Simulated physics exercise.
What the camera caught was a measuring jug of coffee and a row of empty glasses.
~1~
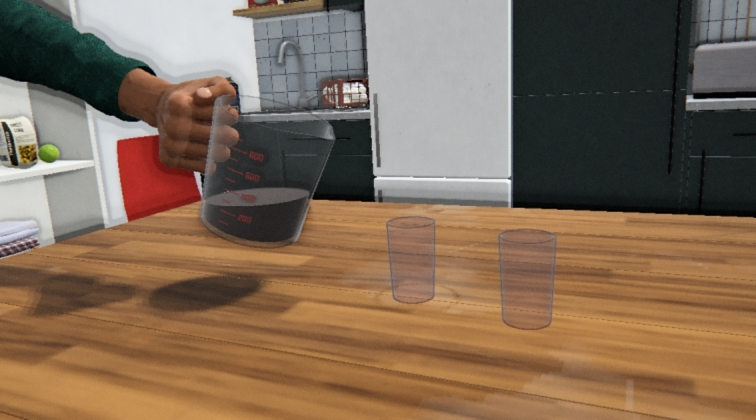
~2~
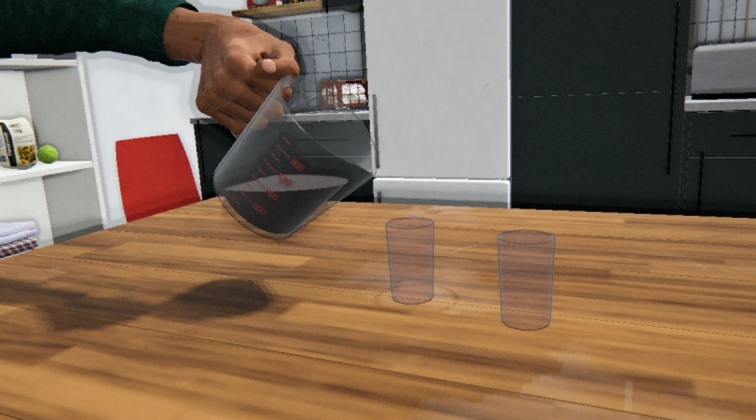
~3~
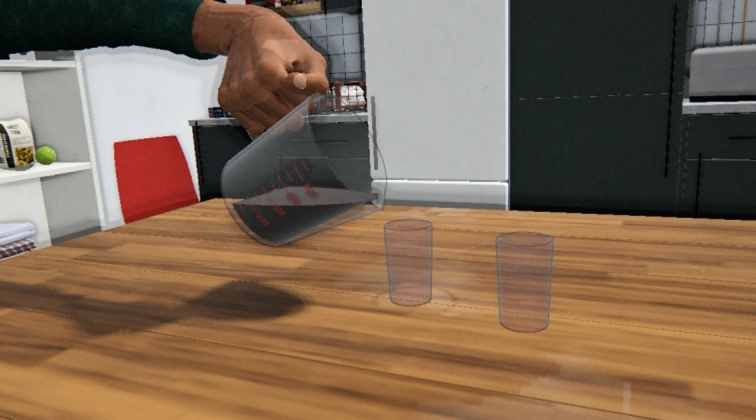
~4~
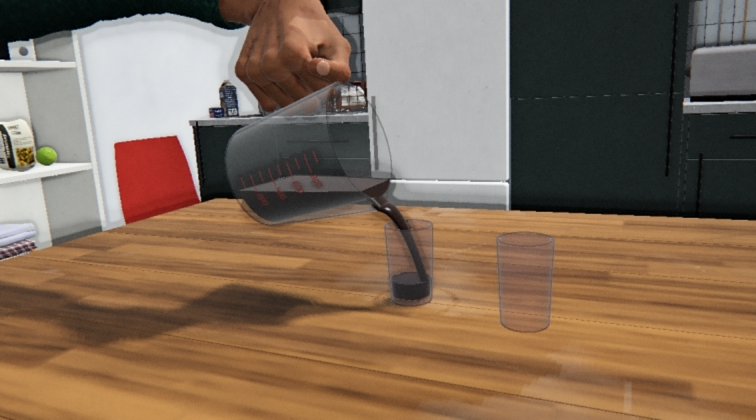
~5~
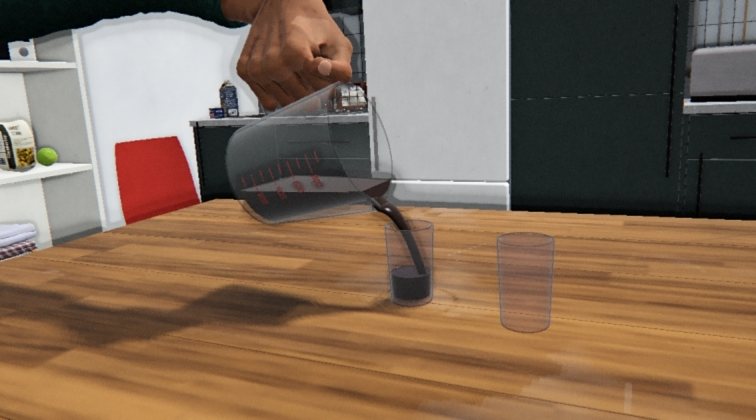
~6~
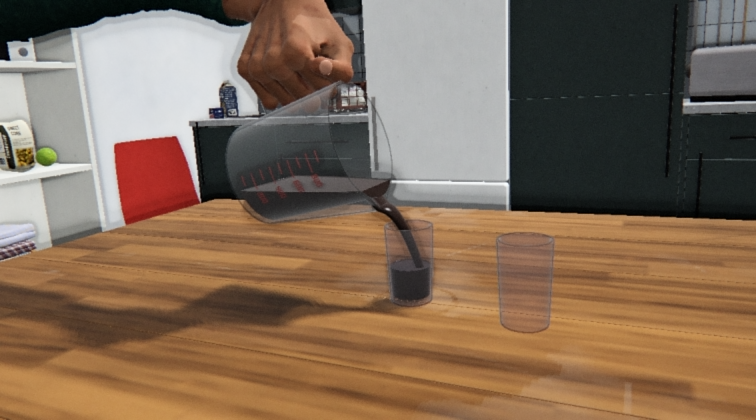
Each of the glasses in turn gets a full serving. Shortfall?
Everyone is served.
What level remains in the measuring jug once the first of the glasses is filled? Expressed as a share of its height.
About 15 %.
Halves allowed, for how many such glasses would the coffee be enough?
3.0, give or take.
Next, the first is about three quarters full.
After that, the first is done and the measuring jug has about two thirds of its load.
Finally, both are full and about a third of the coffee is over.
